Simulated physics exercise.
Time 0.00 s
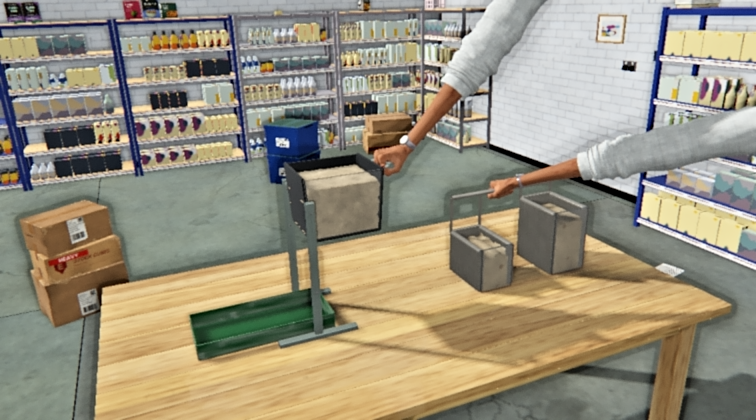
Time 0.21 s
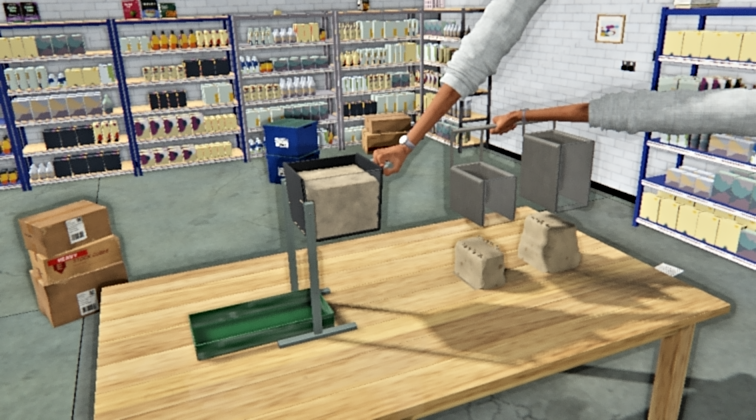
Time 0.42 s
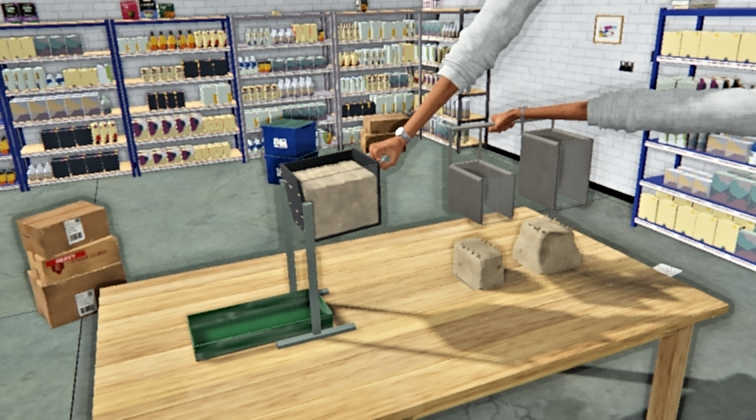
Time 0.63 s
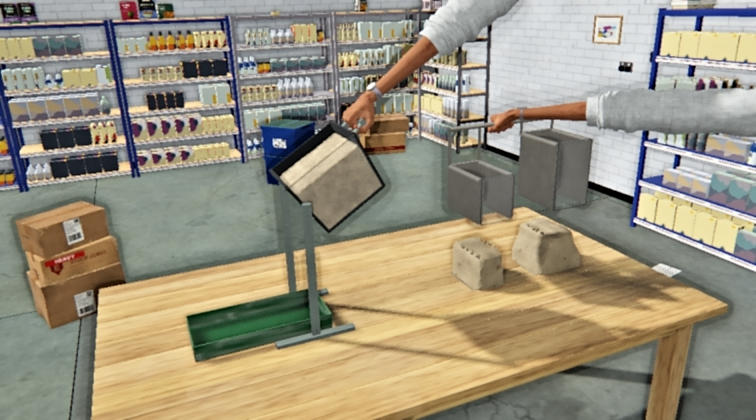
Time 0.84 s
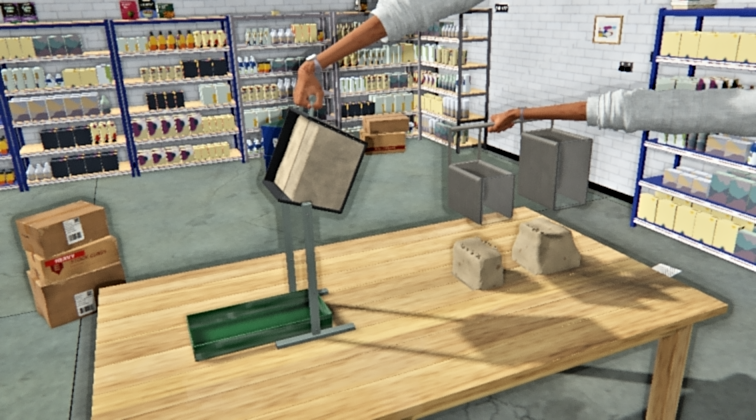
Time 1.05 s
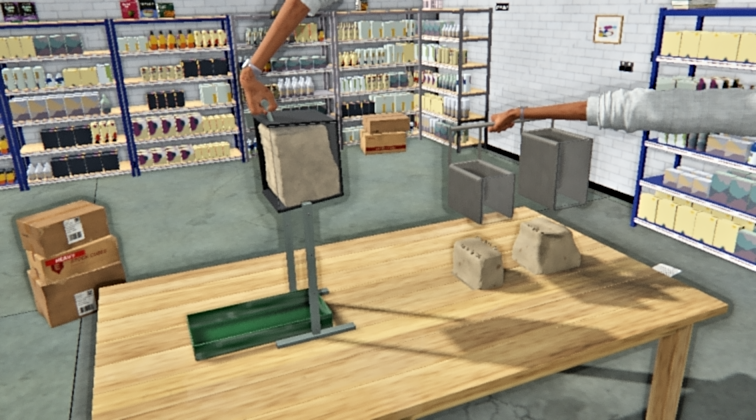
In a storeroom lined with shelves of bottles and boxes, a fixed, slightly raised view looks across a pale wooden table. A dark tub of beige mix sits on a grey stand over a green tray, with two smaller grey moulds to the right. One hand lifts the moulds off two beige blocks, which slump slightly, then another turns the tub leftward onto its side, the mix still inside.
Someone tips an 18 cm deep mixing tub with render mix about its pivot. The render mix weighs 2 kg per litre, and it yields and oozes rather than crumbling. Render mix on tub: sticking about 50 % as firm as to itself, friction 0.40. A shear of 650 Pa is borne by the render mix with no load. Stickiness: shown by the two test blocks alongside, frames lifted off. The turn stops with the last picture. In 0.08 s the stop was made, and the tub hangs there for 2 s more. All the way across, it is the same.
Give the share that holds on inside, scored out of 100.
About 40 per cent.
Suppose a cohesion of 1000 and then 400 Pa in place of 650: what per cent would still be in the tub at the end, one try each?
Roughly 40 % followed by roughly 35 %.
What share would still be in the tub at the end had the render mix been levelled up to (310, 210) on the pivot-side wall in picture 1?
That gives some 60 %.
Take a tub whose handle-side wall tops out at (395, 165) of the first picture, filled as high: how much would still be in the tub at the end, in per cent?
Roughly 35 %.
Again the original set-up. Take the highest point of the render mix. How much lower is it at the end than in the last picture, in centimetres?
11 cm.
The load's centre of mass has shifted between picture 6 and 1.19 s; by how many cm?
Roughly 5 cm.
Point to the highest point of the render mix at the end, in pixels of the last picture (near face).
About (311, 170).
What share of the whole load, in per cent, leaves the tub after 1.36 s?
9 %.
By 1.19 s, the tub is at 92 degrees and holds 82 %.
By 1.36 s, the tub is at 92 degrees and holds 49 %.
By 1.53 s, the tub is at 92 degrees and holds 40 %.
By 1.70 s, the tub is at 92 degrees and holds 40 %.
By 3.05 s, at the end, the tub is at 92 degrees and holds 40 %.
